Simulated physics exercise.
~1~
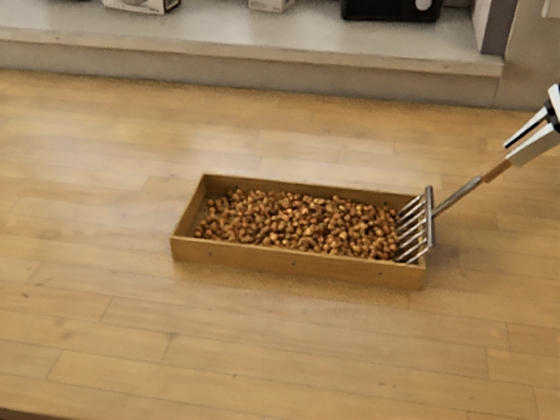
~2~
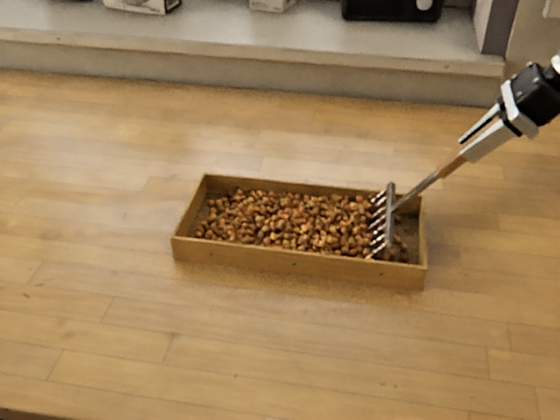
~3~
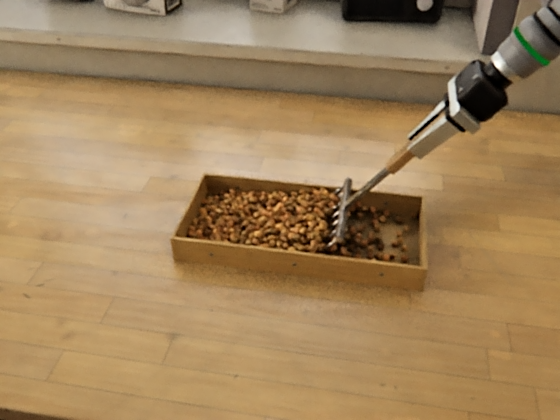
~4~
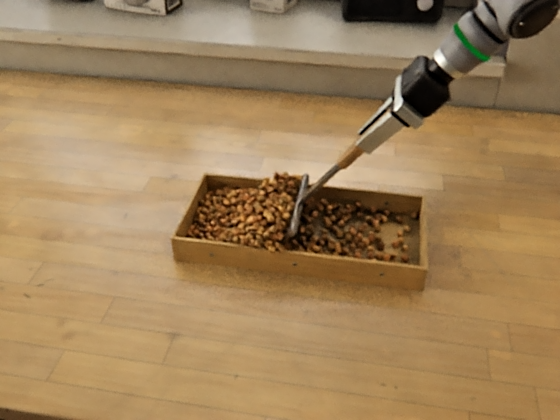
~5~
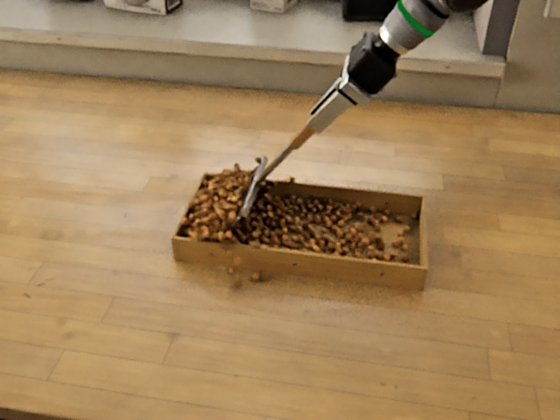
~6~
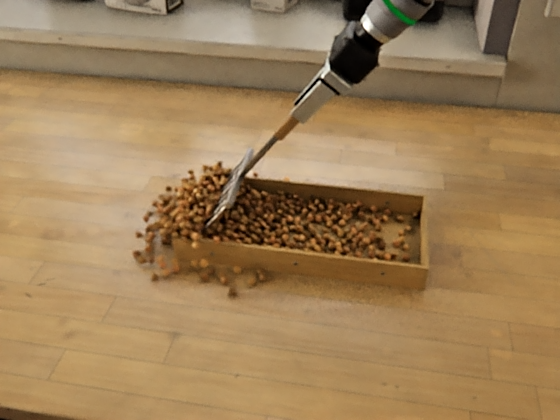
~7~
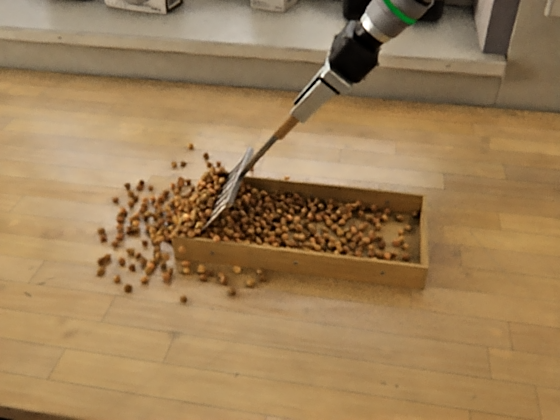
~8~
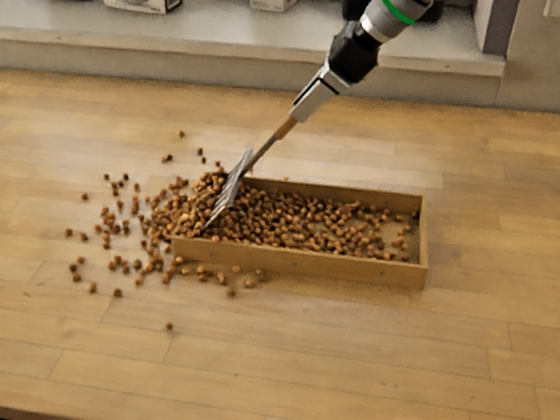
The video shows a robot arm dragging a metal rake leftward through a shallow wooden tray of small brown chickpeas, heaping them against the left end until many spill over and scatter across the wooden surface, while the rake stops there and most remain in the tray.
